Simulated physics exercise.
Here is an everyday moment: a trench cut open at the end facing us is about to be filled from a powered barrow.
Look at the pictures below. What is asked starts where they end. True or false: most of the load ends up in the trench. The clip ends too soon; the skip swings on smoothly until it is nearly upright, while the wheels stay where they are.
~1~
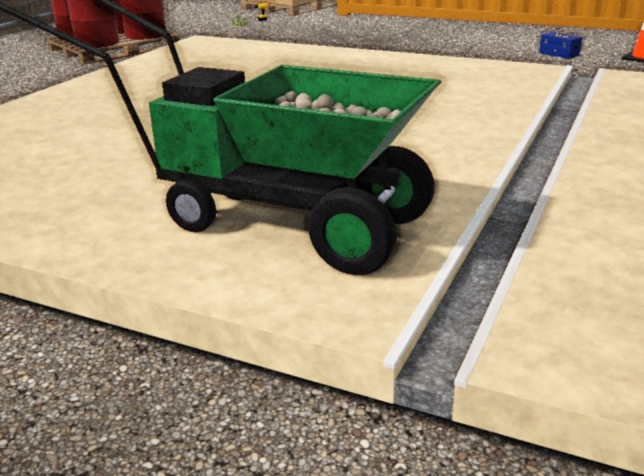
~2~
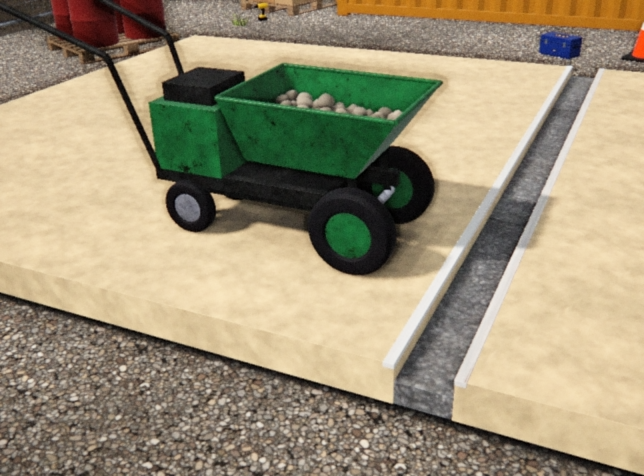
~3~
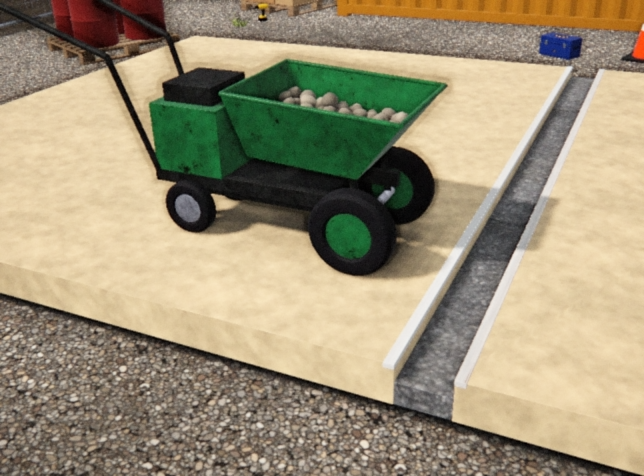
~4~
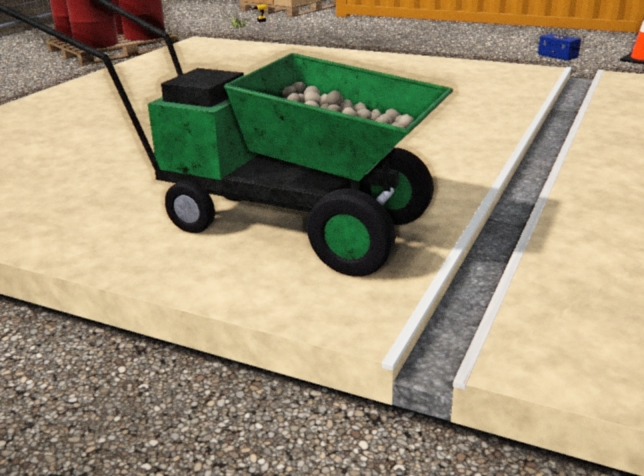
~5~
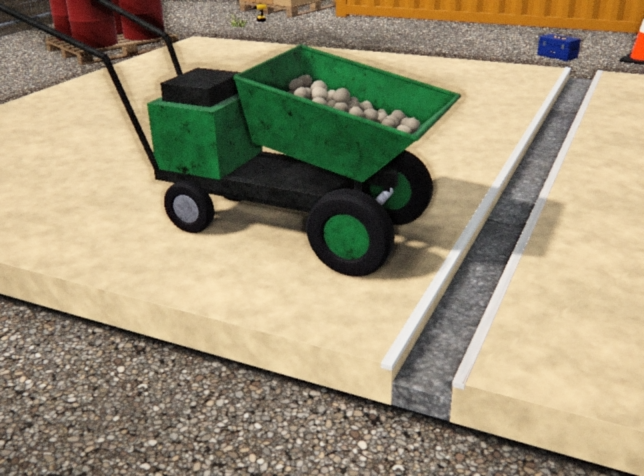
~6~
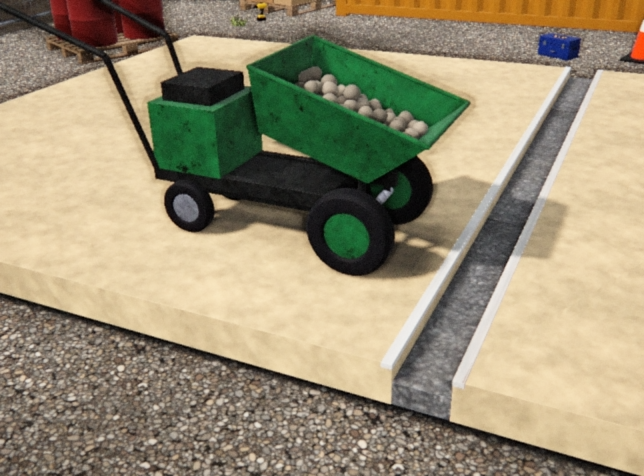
False.
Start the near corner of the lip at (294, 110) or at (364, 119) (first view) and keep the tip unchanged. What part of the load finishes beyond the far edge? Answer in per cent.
In order, close to 0 and 30 in a hundred.
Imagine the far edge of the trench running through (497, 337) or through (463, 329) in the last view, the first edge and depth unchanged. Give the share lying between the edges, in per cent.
The first try comes to close to 40 per cent, the next to 0 per cent.
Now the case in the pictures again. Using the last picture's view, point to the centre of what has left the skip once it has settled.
Near (536, 267).
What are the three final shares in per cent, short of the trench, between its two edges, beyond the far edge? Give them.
Short about 0 %, between about 25 %, beyond about 65 %.
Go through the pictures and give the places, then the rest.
The first picture shows lip of the skip (393, 122), level; top of the load (303, 117), river pebbles; first edge of the trench (417, 317); far edge (483, 332), the trench under half as wide as the skip, and shallow for its width.
The second picture shows lip of the skip (395, 123), level; top of the load (304, 117).
The third picture shows lip of the skip (400, 126), tipped barely; top of the load (307, 115).
The fourth picture shows lip of the skip (407, 132), tipped a little; top of the load (312, 112).
The fifth picture shows lip of the skip (416, 139), tipped a little; top of the load (318, 108).
The sixth picture shows lip of the skip (428, 147), tipped clearly; top of the load (311, 89); first edge of the trench (415, 318); far edge (481, 333).
Just after the last frame, skip tipped steeply; every one in the skip.
A moment on, skip tipped right over; almost all in the skip; just a few in or heaped over the trench; just a few beyond it; just a few falling.
Further on, skip tipped right over; roughly a third in the skip; about a tenth in or heaped over the trench; roughly two thirds beyond it.
When it is over, skip tipped right over; about a tenth in the skip; roughly a quarter in or heaped over the trench; roughly two thirds beyond it.
